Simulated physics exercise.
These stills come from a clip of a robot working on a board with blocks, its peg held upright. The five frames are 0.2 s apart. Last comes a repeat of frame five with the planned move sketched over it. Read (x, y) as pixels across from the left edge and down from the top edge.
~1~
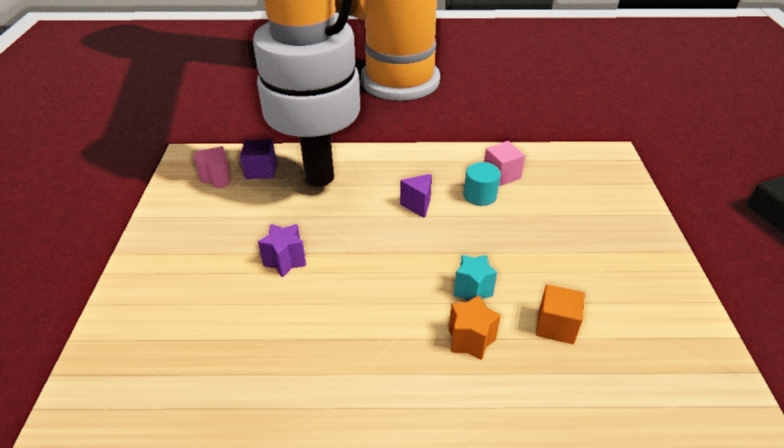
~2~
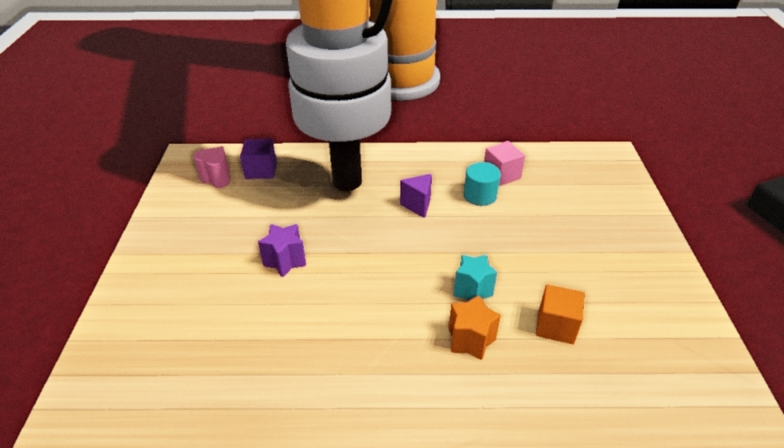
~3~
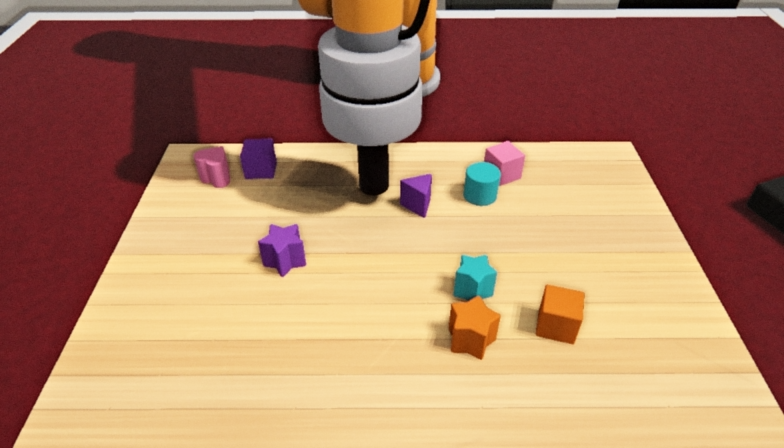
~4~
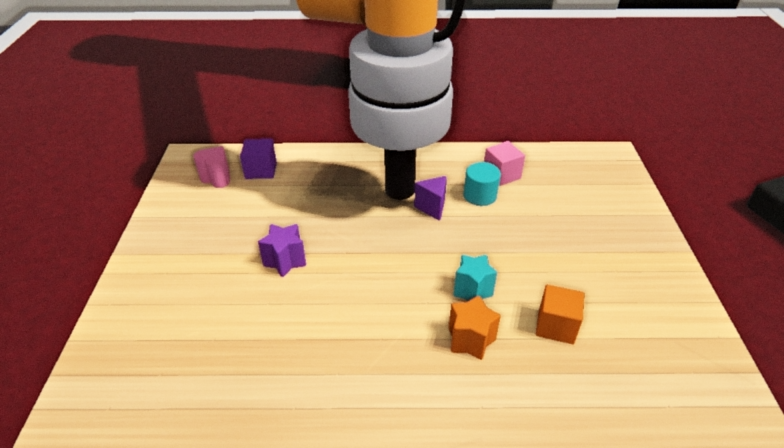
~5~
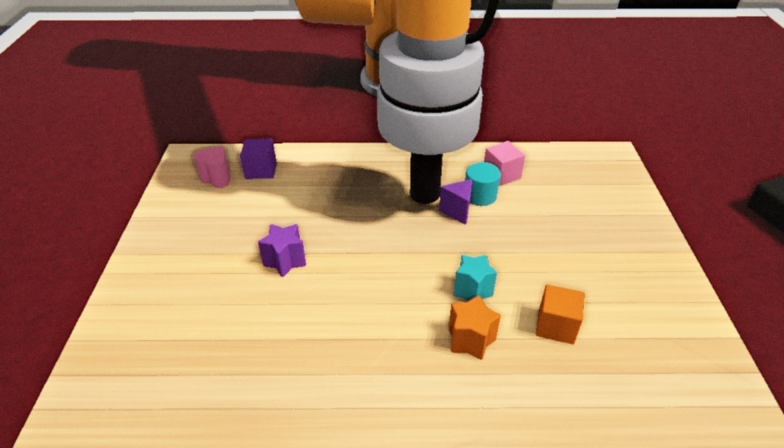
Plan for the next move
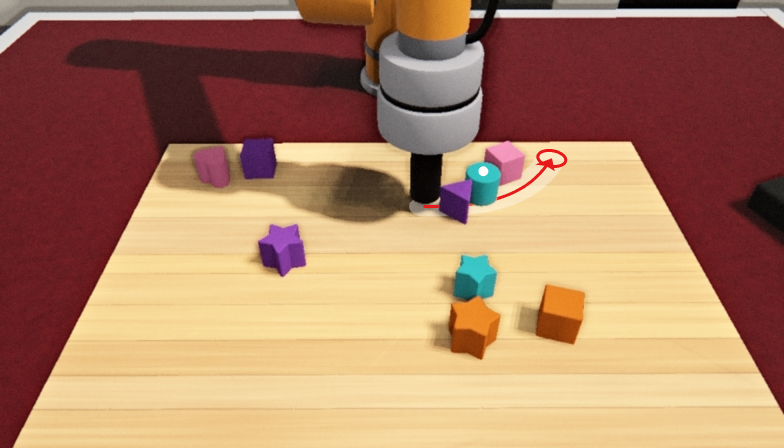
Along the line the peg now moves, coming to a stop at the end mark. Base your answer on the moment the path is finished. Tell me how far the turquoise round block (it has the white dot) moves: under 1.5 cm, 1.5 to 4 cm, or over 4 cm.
Over 4 cm.
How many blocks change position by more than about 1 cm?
The answer is three or more blocks.
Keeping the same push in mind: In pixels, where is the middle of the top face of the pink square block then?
At (518, 138).
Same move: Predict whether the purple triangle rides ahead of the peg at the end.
Slid off.
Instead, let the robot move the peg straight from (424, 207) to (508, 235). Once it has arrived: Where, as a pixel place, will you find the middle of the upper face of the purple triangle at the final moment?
In the picture, that point is around (535, 202).
Path on the board, from (424, 207) by way of (482, 202) and (527, 185) to (552, 158); the dot is on the turquoise round block.
What follows on the original path. One third of the way, peg at (484, 190); purple triangle at (487, 196); turquoise round block at (510, 166); pink square block at (512, 147), turned 35° anticlockwise.
Two thirds of the way, peg at (530, 173); purple triangle at (487, 196); turquoise round block at (555, 150); pink square block at (519, 141), turned 90° anticlockwise.
At the end, peg at (554, 147); purple triangle at (487, 196); turquoise round block at (588, 135); pink square block at (518, 138), turned 110° anticlockwise.
